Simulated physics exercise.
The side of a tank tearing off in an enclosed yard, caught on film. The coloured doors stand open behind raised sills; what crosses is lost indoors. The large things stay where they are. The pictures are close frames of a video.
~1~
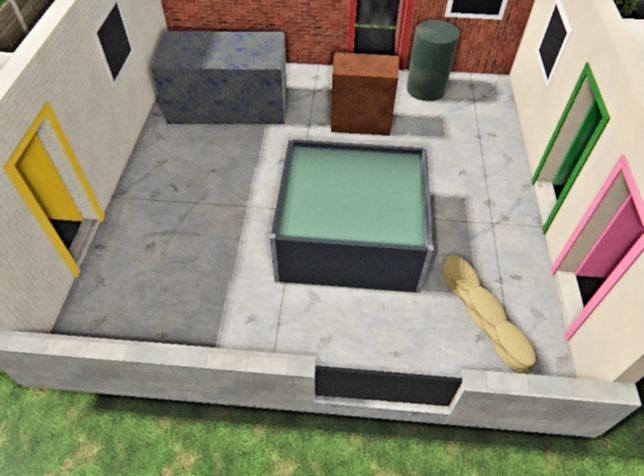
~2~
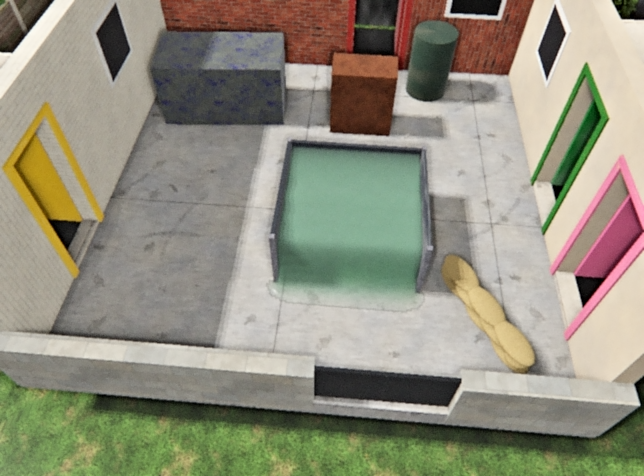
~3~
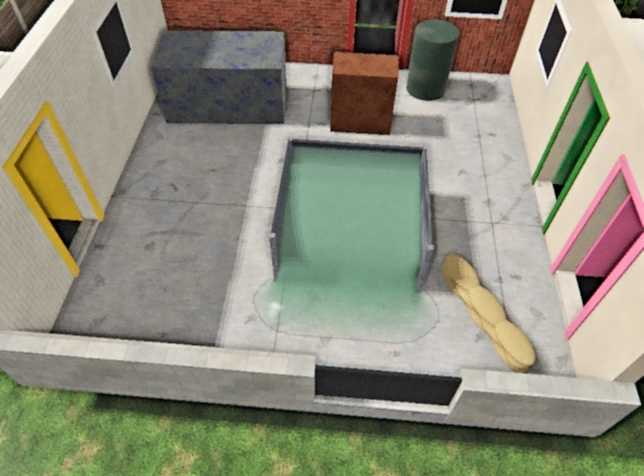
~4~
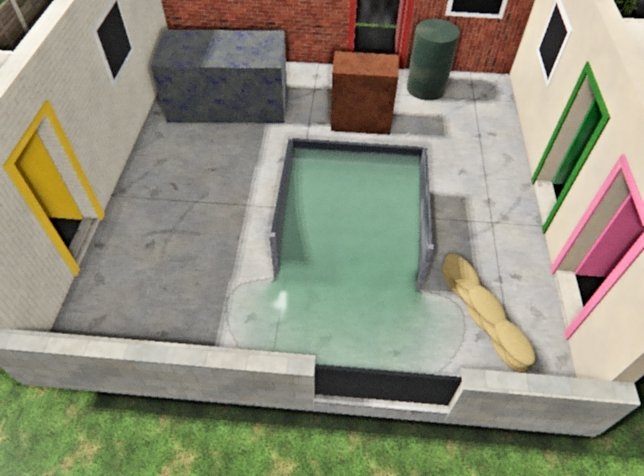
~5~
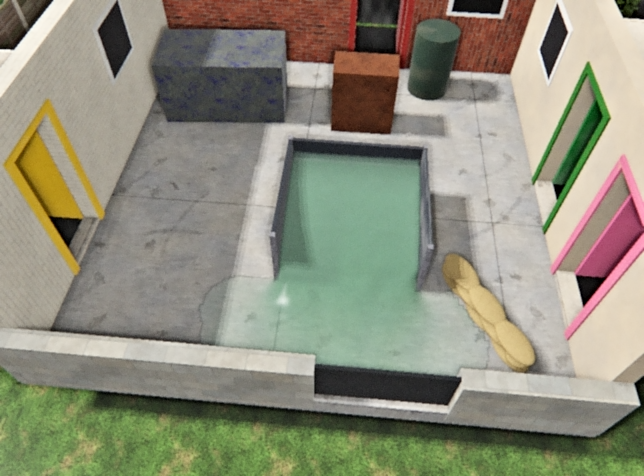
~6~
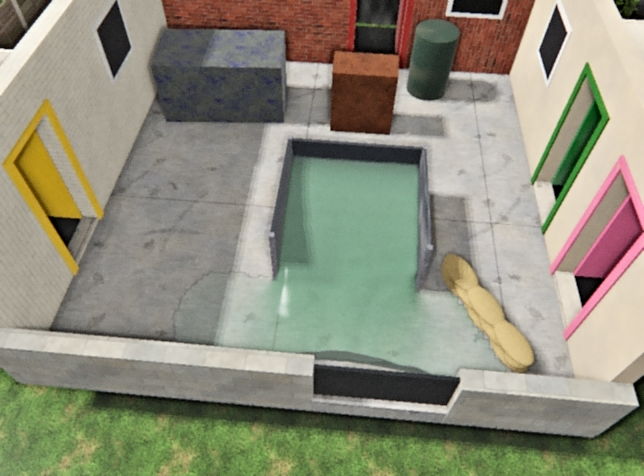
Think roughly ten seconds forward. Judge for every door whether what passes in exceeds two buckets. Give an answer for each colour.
At the end, the red door keeps inside the allowance there. The yellow door exceeds the allowance there. The pink door keeps inside the allowance there. The green door keeps inside the allowance there.
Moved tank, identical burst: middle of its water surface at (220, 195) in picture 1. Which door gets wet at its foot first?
It is the yellow one.
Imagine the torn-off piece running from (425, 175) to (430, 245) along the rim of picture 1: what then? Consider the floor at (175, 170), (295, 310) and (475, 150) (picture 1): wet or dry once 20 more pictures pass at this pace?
Going in your order, I'd say still bare, then drenched, then drenched.
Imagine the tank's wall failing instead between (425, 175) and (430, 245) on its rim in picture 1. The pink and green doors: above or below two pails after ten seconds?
Here's my take: Pink surpasses the limit, and green surpasses the limit too.
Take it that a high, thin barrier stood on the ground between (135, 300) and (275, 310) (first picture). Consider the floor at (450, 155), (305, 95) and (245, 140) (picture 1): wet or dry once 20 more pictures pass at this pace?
Results in sequence: Swamped / bone-dry / bone-dry.
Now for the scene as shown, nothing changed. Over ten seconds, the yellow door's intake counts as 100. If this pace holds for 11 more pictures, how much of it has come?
I'd say some 0 per cent.
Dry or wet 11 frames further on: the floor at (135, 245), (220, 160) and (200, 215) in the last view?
The three points read soaked through, clear and clear.
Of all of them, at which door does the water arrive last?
That is the door marked red.
A moment on, water covers 20 % of the floor; the red door not reached, the yellow door not reached, the pink door not reached, the green door not reached.
Next, water covers 35 % of the floor; the red door not reached, the yellow door under two buckets in, the pink door wet at the sill, nothing in, the green door not reached.
Then, water covers 65 % of the floor; the red door not reached, the yellow door over two buckets in, the pink door wet at the sill, nothing in, the green door wet at the sill, nothing in.
Later, water covers 90 % of the floor; the red door under two buckets in, the yellow door far over two buckets in, the pink door under two buckets in, the green door wet at the sill, nothing in.
In the end, water covers 95 % of the floor; the red door under two buckets in, the yellow door far over two buckets in, the pink door under two buckets in, the green door wet at the sill, nothing in.
